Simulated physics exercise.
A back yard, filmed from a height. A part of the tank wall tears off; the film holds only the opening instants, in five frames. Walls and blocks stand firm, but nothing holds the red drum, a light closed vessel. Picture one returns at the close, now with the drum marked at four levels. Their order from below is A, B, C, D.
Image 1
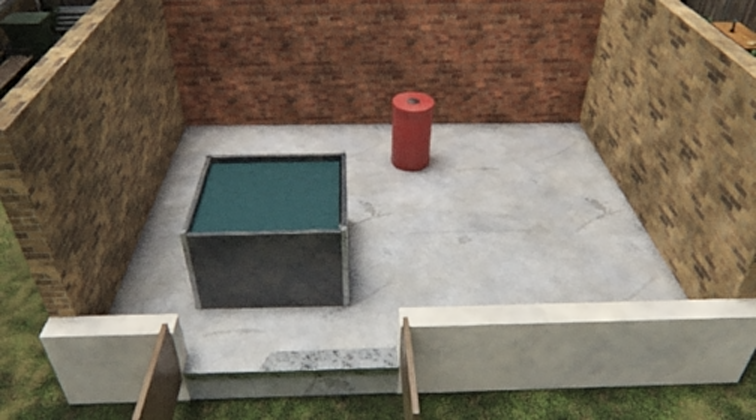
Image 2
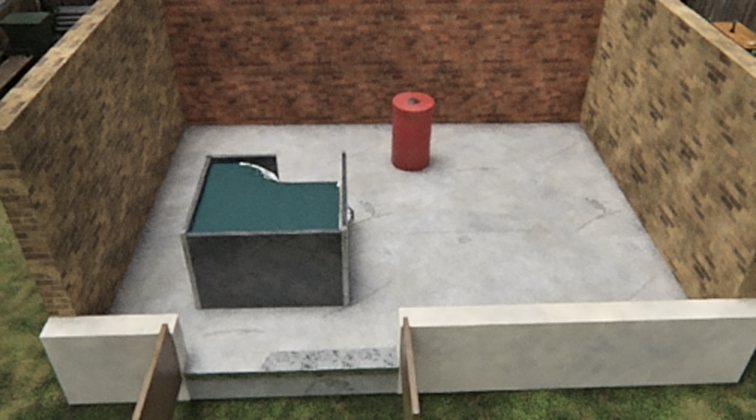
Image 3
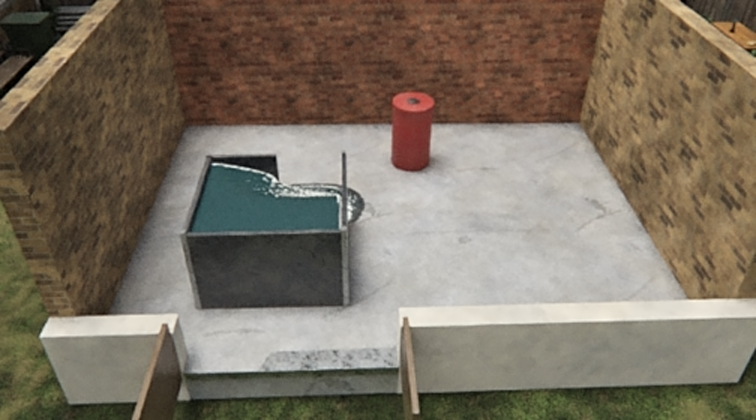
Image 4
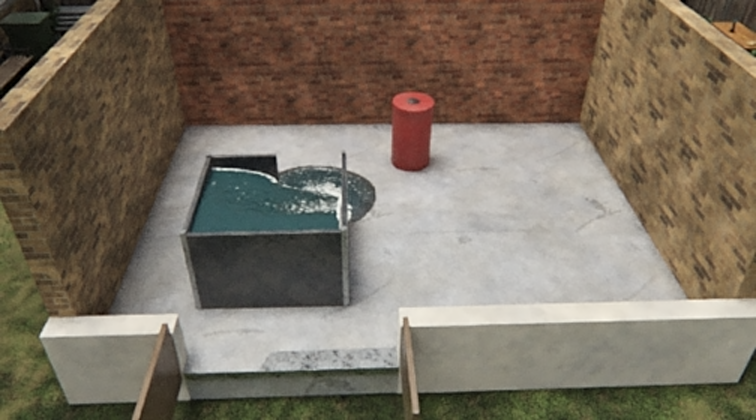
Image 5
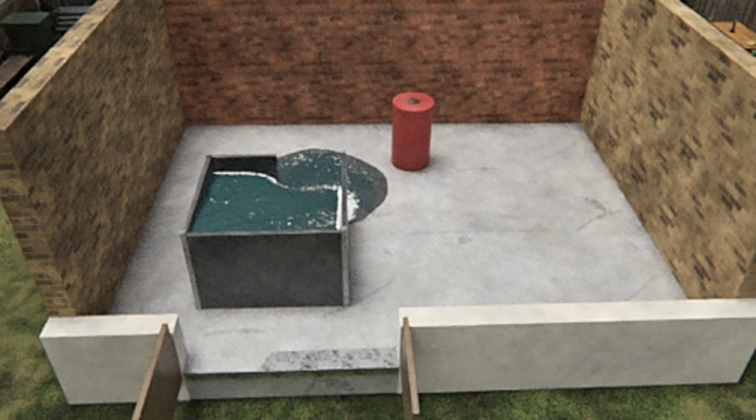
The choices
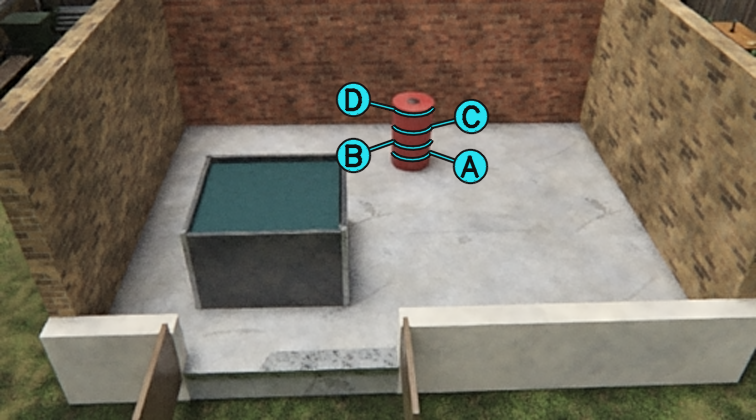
Teal water surging out through the open back corner of a dark tank and spreading across a walled concrete yard near a red drum.
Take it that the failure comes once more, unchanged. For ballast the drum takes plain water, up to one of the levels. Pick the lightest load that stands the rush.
That is mark B.
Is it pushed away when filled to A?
Yes, it does.
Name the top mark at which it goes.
It is A.
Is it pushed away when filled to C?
No, that is safe.
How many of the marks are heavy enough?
Three of them.
On the marked copy, A at (412, 159); B at (413, 148); C at (413, 133); D at (414, 115); from the bottom up A, B, C, D.
With A, it is pushed about its own width away.
With B, it does not move.
With C, it does not move.
With D, it does not move.
